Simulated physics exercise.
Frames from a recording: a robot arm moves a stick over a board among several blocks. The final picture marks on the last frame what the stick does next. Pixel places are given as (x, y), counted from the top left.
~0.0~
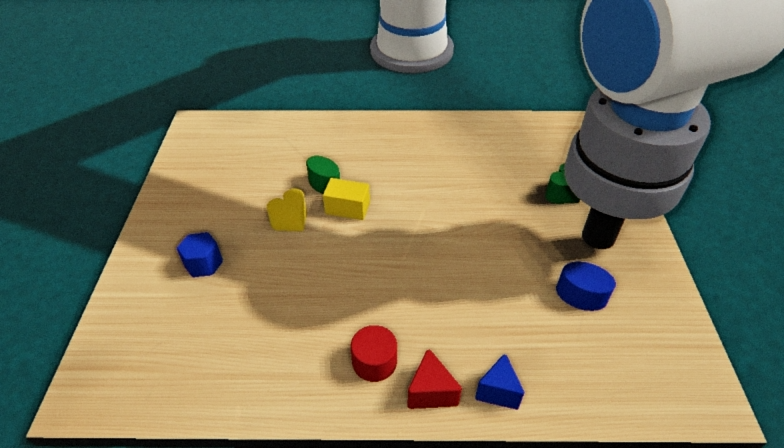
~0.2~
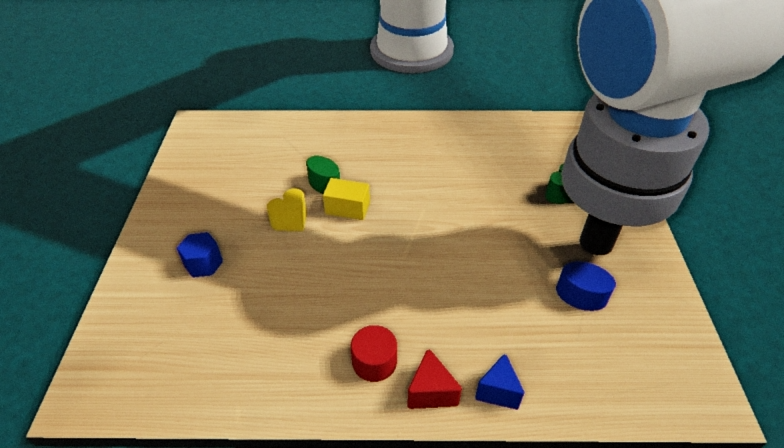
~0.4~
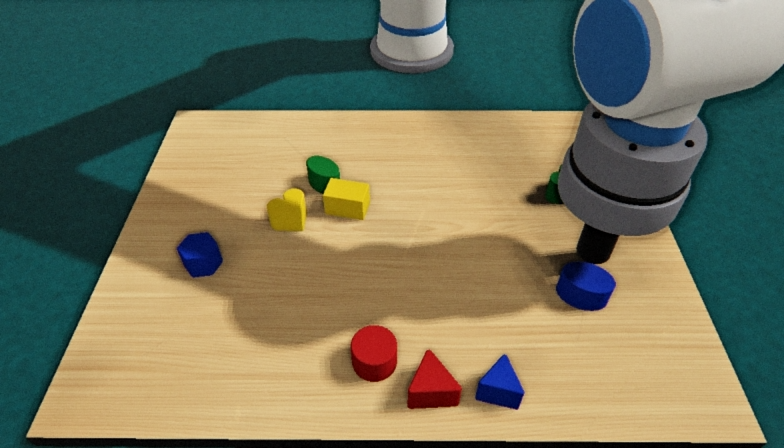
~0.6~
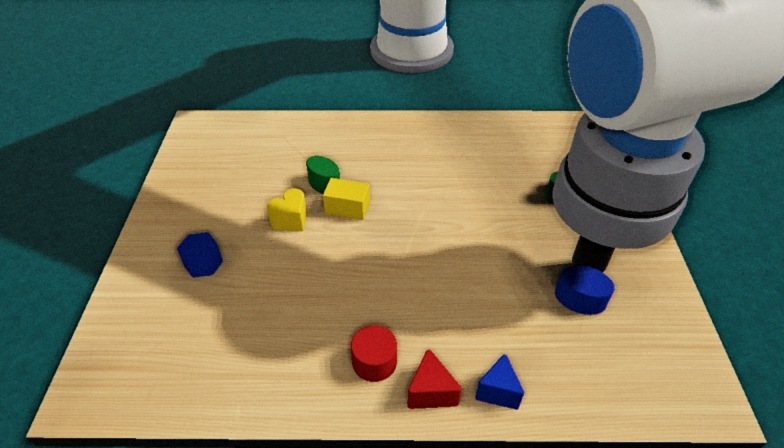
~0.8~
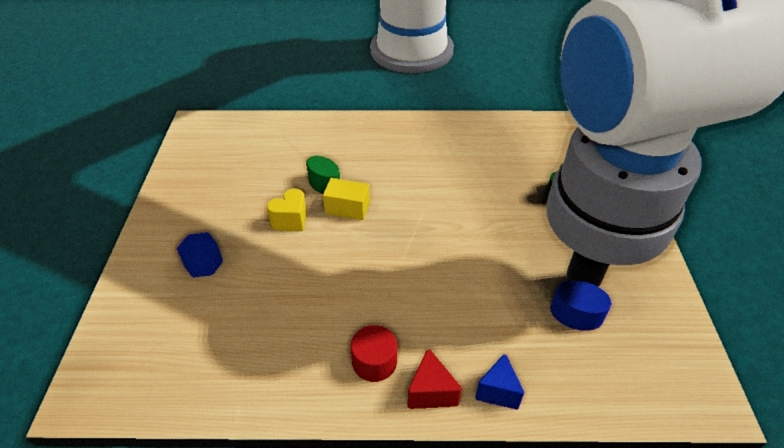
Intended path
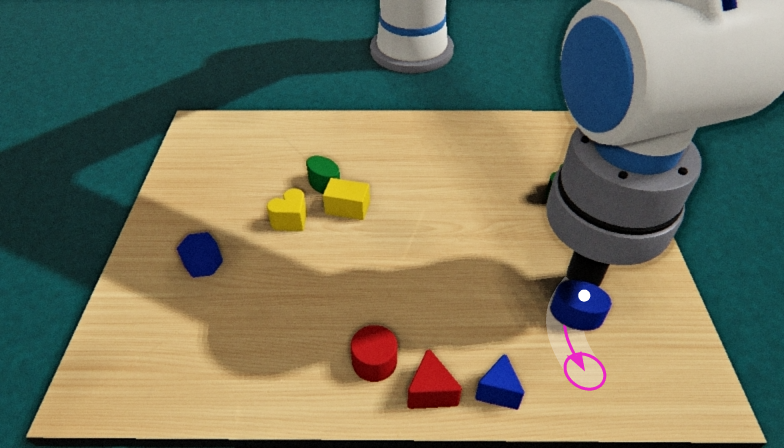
At the start, a robot arm holds a black stick just behind a blue round block on the right of a wooden board scattered with colourful blocks. The stick edges toward the block, then pushes it a short way toward the front and slightly left, while the other blocks stay put.
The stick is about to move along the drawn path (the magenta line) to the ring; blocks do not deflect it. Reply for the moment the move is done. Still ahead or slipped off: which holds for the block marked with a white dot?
Expect to find it ahead of the stick.
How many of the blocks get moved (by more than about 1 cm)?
I predict one.
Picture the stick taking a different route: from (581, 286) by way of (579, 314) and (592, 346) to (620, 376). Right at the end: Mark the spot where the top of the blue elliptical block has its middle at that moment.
Its top centre lands on (582, 361).
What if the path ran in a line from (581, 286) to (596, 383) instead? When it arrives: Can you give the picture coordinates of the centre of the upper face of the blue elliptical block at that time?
Located at (565, 377).
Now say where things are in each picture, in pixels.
In the first picture, tip of the stick at (598, 238), middles of tops, blue triangular block at (503, 376), blue elliptical block at (589, 276).
In the second picture, stick at (596, 243), nothing pushed.
In the third picture, stick at (593, 252), nothing pushed.
In the fourth picture, stick at (589, 263), blue elliptical block at (588, 280).
In the fifth picture, stick at (584, 277), blue triangular block at (503, 376), blue elliptical block at (584, 296).
The line goes from (581, 286) by way of (567, 309) and (567, 339) to (585, 371); the dot is on the blue elliptical block.
On the path given first. One third of the way, stick at (570, 301); blue elliptical block at (579, 324), turned 25° anticlockwise.
Two thirds of the way, stick at (571, 331); blue elliptical block at (581, 357), turned 25° anticlockwise.
At the end, stick at (589, 363); blue triangular block unmoved; blue elliptical block at (587, 390).
